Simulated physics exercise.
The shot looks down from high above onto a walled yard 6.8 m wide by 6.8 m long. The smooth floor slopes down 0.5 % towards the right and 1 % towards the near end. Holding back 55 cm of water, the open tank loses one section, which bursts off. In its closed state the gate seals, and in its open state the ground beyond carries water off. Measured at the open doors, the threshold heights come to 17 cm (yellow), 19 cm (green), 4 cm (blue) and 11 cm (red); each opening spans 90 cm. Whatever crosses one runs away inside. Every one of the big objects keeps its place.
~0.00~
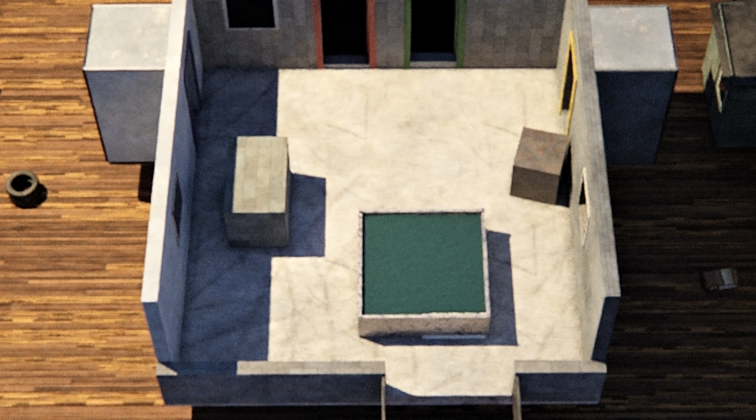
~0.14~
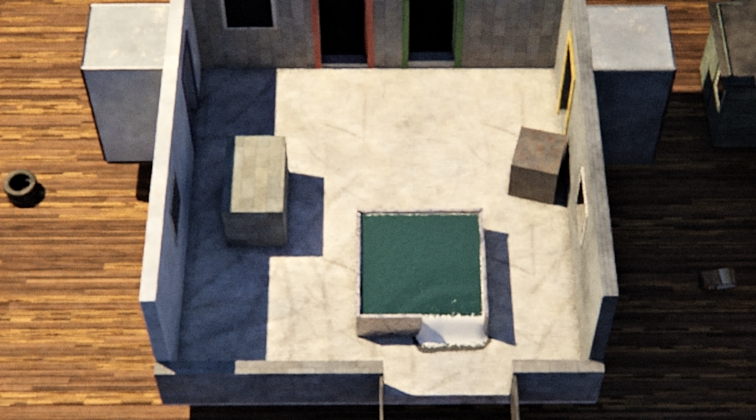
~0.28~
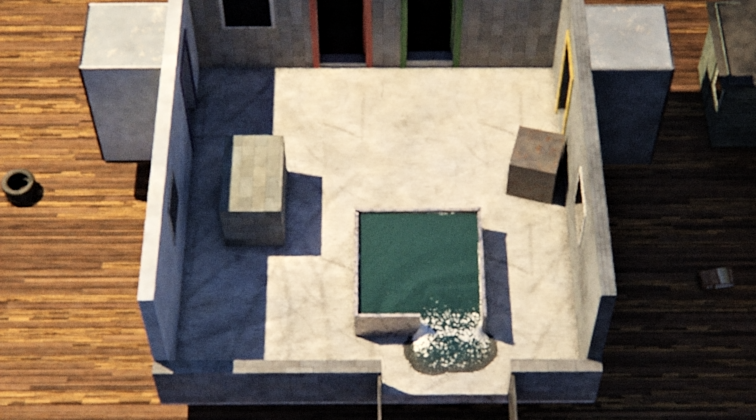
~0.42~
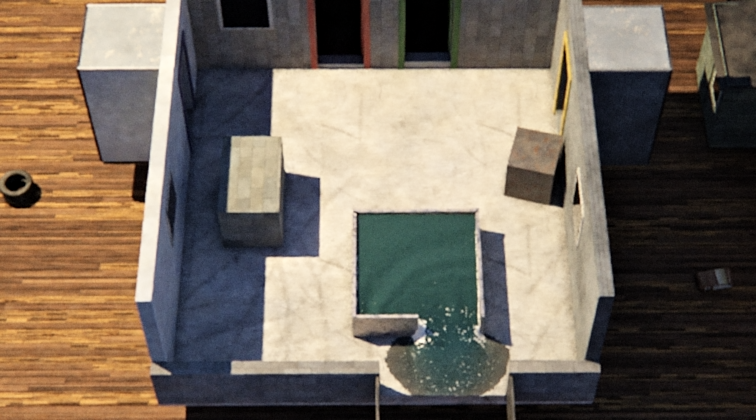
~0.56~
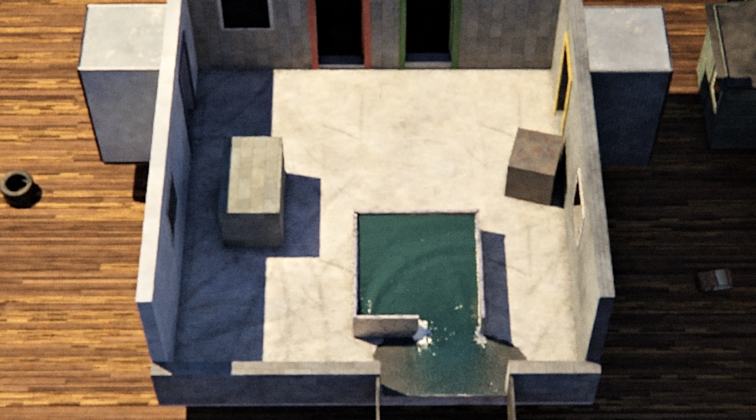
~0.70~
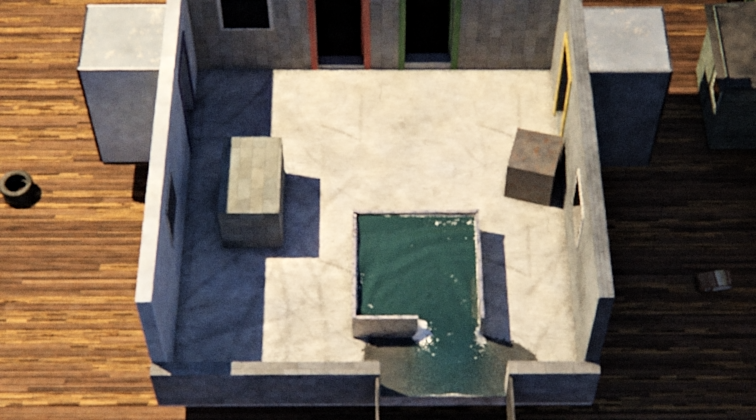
In a walled yard with a pale floor, seen from high above, an open tank of still green water stands near two blocks. A section of its near wall bursts off at the right, and foaming water pours through the gap, fans across the floor and spreads into the opening in the near wall.
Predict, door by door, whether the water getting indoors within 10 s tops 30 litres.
Prediction: At the yellow door it falls short; at the green door it falls short; at the blue door it falls short; at the red door it falls short.
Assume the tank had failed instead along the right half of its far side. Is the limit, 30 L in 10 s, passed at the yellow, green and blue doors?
Door yellow stays within, door green stays within, door blue goes beyond.
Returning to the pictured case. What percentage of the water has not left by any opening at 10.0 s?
I'd put it at some 26 percent still there.
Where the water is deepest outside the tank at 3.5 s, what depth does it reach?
I'd say near 18 centimetres.
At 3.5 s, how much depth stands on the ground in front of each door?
Door by door, in cm: Yellow reads 0, green reads 0, blue reads 0, red reads 0.
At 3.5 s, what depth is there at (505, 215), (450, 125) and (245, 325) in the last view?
Roughly 0, 0, 0 cm.
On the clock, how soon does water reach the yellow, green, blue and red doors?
Arrival: Yellow not within the 10 s, green not within the 10 s, blue not within the 10 s, red not within the 10 s.
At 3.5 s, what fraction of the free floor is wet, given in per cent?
Roughly 15 % of the floor.
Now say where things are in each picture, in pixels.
In the first picture, still water, 55 cm deep, in the open tank at (423, 265).
In the second picture, the front is at (418, 341), 0.6 m from the gap at (452, 327); 0.2 m2 of floor is under water; 55 cm left at the back of the open tank.
In the third picture, the front is at a hidden place, 0.8 m from the gap at (451, 327); 0.8 m2 of floor is under water; 55 cm left at the back of the open tank.
In the fourth picture, water pours out at (448, 329) and has run 1.2 m, to a hidden place; typically 7 cm deep outside, 55 cm at the open tank's back.
In the fifth picture, water pours out at (449, 329) and has run 1.5 m, to a hidden place; typically 6 cm deep outside, 55 cm at the open tank's back.
In the sixth picture, water pours out at (448, 329) and has run 1.7 m, to a hidden place; typically 7 cm deep outside, 51 cm at the open tank's back.
After 1.4 s water covers 5 % of the floor and is deepest (32 cm) near (460, 346); yellow door not reached, green door not reached, blue door not reached, red door not reached.
After 2.2 s water covers 10 % of the floor and is deepest (26 cm) near (460, 346); yellow door not reached, green door not reached, blue door not reached, red door not reached.
After 3.5 s water covers 15 % of the floor and is deepest (18 cm) near (460, 346); yellow door not reached, green door not reached, blue door not reached, red door not reached.
After 6.0 s water covers 20 % of the floor and is deepest (12 cm) near (460, 346); yellow door not reached, green door not reached, blue door not reached, red door not reached.
After 10.0 s water covers 20 % of the floor and is deepest (6 cm) near (569, 383); yellow door not reached, green door not reached, blue door not reached, red door not reached.
